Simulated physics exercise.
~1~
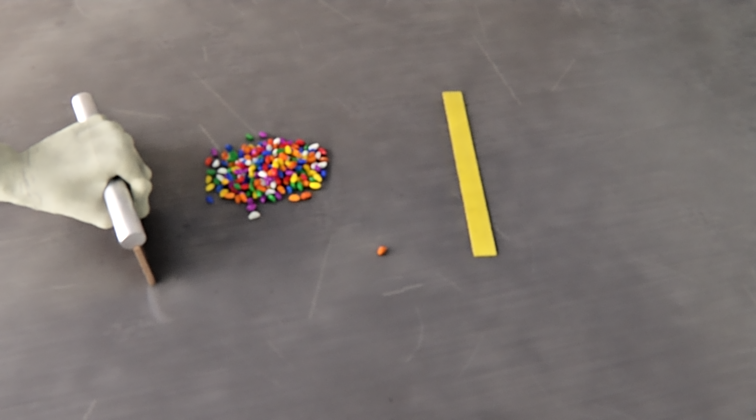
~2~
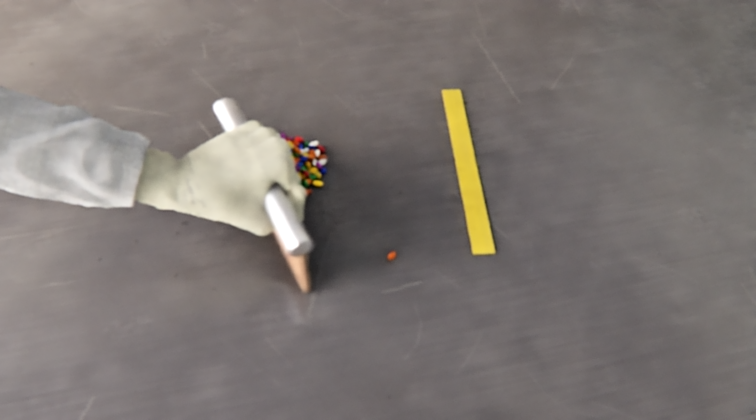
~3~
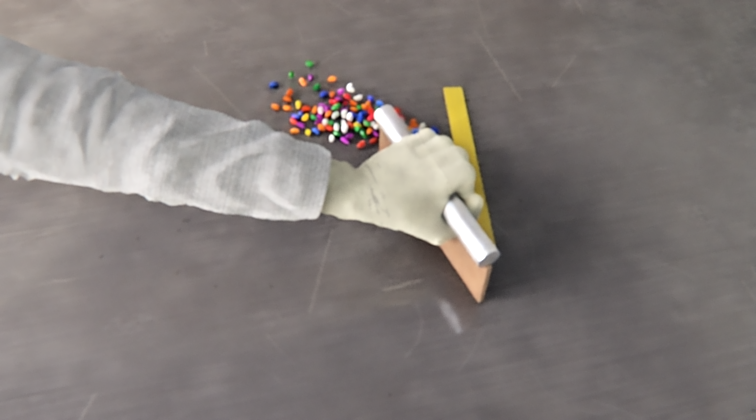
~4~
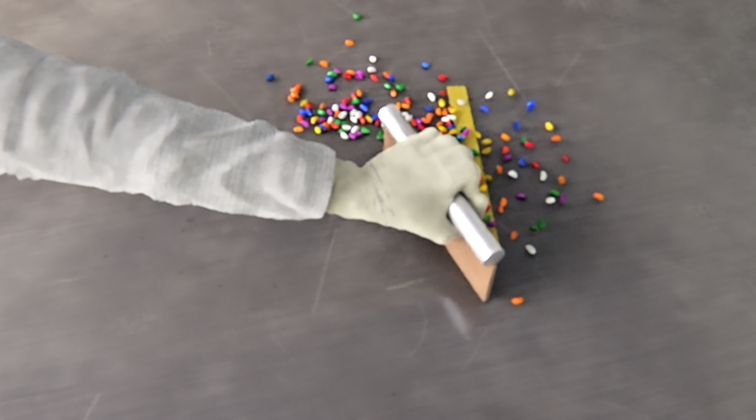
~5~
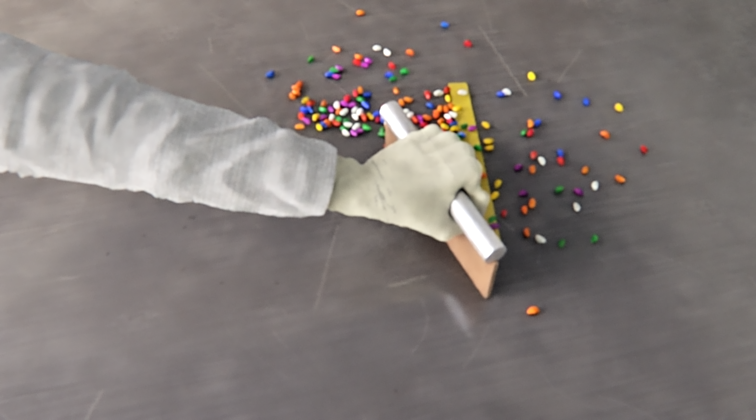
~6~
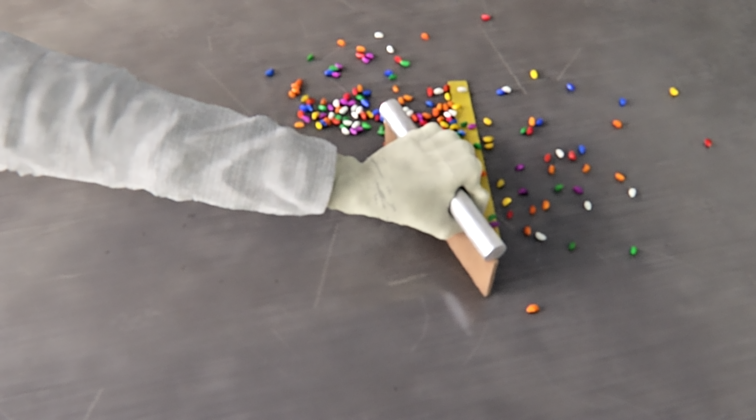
A gloved hand sweeps a handled scraper rightward through a pile of colourful jelly beans and halts at a yellow strip. The beans spill around the blade's upper end and scatter past the strip, some resting on or just behind it, most lying elsewhere.
